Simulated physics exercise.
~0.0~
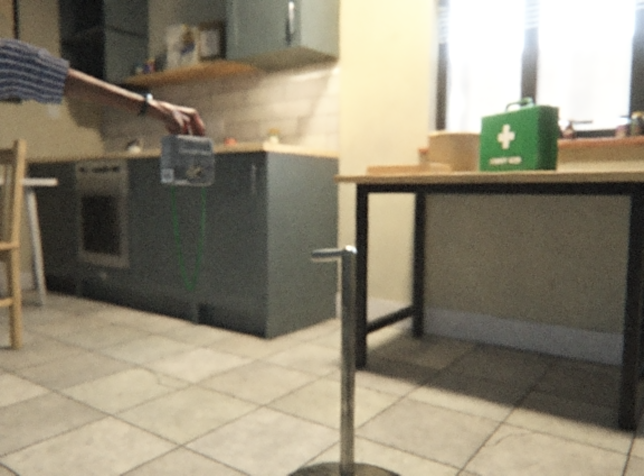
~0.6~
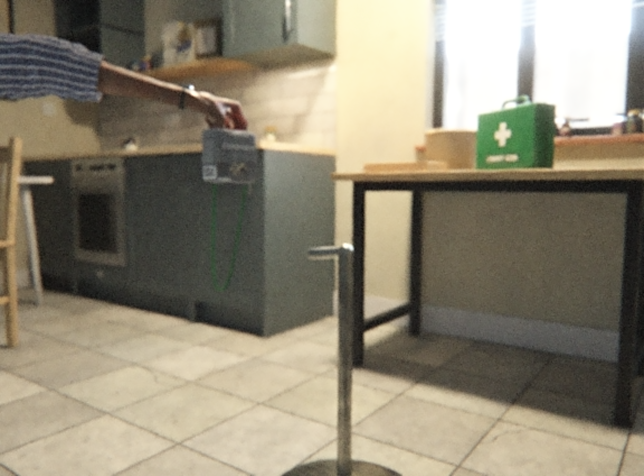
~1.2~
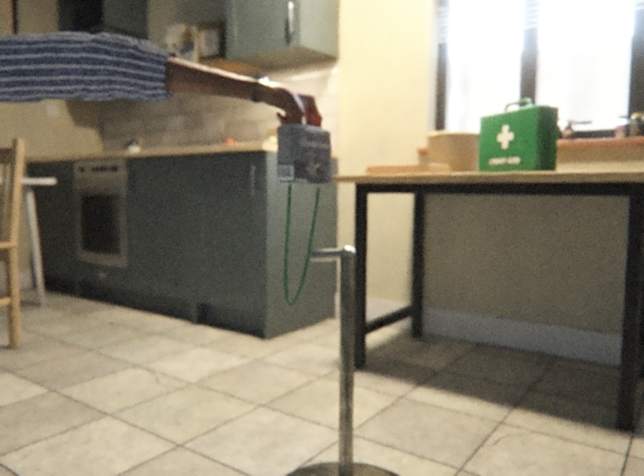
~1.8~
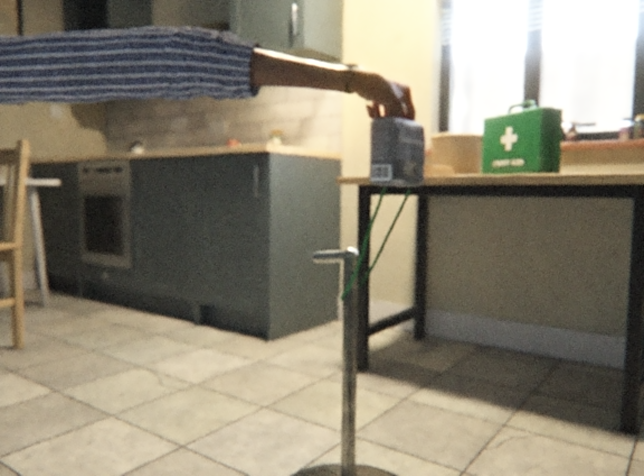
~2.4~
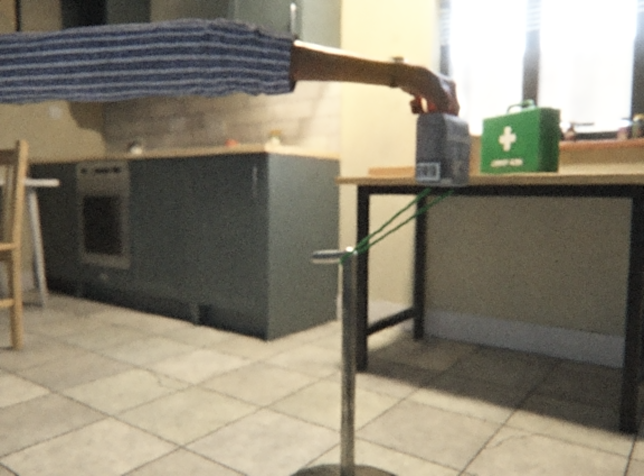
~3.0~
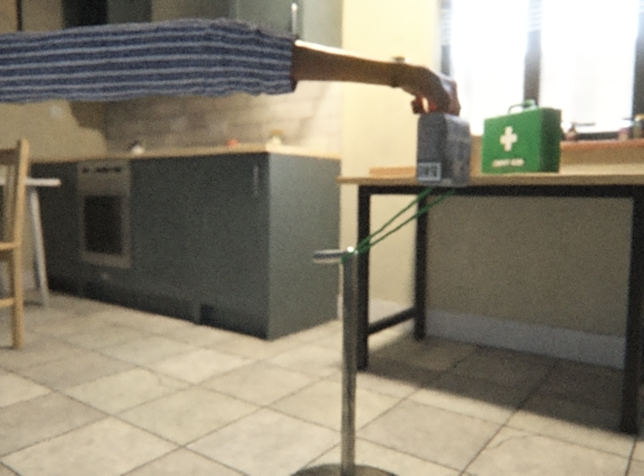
The clip shows a hand in a striped sleeve carrying a grey pouch with a dangling green loop rightward across a kitchen, past a short metal post with a bar at its top; the loop catches on the post and pulls tight, and the hand stops.
